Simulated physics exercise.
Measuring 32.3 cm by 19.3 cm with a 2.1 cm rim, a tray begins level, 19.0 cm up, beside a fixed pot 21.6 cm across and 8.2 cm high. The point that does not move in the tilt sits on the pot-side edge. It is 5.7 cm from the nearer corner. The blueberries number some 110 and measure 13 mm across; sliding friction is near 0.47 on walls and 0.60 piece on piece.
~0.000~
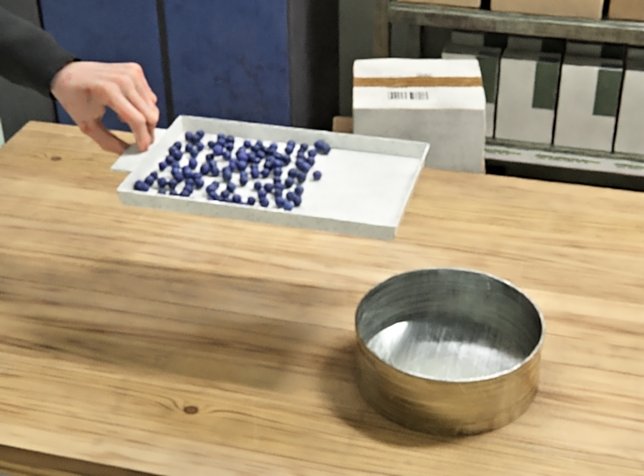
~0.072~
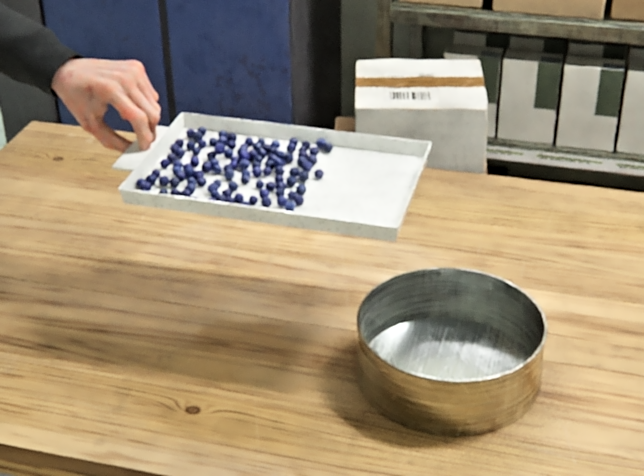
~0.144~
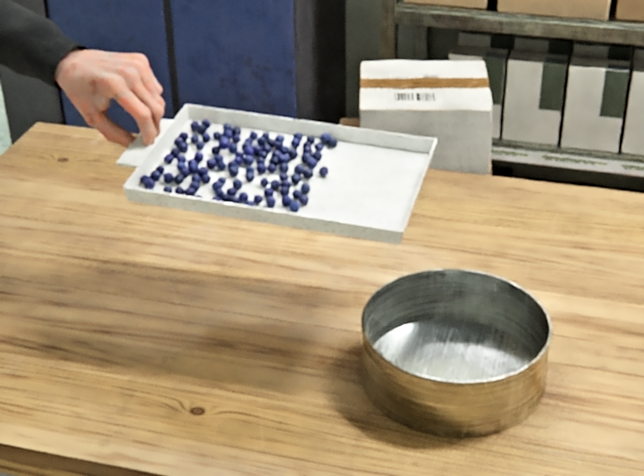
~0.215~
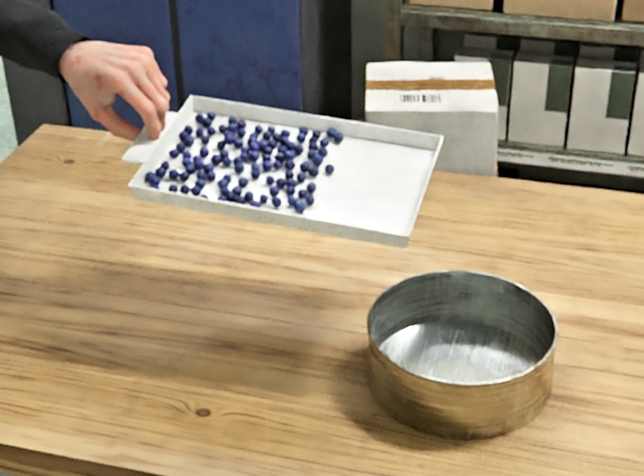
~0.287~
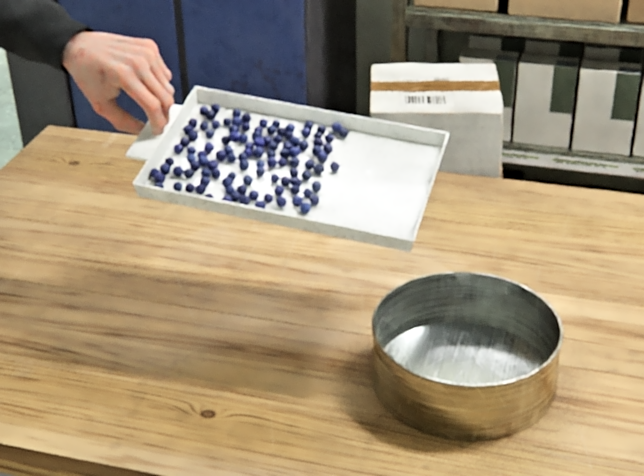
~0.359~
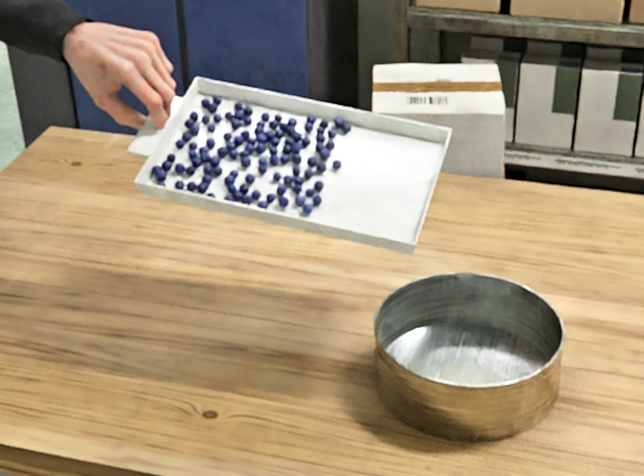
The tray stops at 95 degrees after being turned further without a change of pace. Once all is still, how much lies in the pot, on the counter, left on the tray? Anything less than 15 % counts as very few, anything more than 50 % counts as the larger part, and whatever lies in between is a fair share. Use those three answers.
Pot: A fair share. Counter: The larger part. Left on the tray: Very few.
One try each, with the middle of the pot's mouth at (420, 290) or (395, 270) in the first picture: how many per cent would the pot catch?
Around 30 per cent, then around 15 per cent.
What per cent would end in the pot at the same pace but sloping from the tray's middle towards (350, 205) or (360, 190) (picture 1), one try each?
Near 100 and 60 percent, in that order.
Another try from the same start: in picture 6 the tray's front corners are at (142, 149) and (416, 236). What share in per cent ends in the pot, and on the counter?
You'd end with pot at 100 and counter at 0.
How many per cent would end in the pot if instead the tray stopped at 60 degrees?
Around 0 in a hundred.
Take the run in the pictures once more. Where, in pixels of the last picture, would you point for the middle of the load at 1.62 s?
Around (279, 188).
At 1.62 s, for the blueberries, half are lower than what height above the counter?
About 24 cm.
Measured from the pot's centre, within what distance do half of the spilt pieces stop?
About 18 centimetres.
Then, at 1.12 s, tilt 52 degrees; the tray holds 100 %, the pot 0 %.
After 1.62 s, tilt 77 degrees; the tray holds 100 %, the pot 0 %.
After 2.19 s, tilt 95 degrees; the tray holds 30 %, the pot 5 %.
In the end, at 3.3 s, pot 25 %, counter 75 %, tray 0 %.
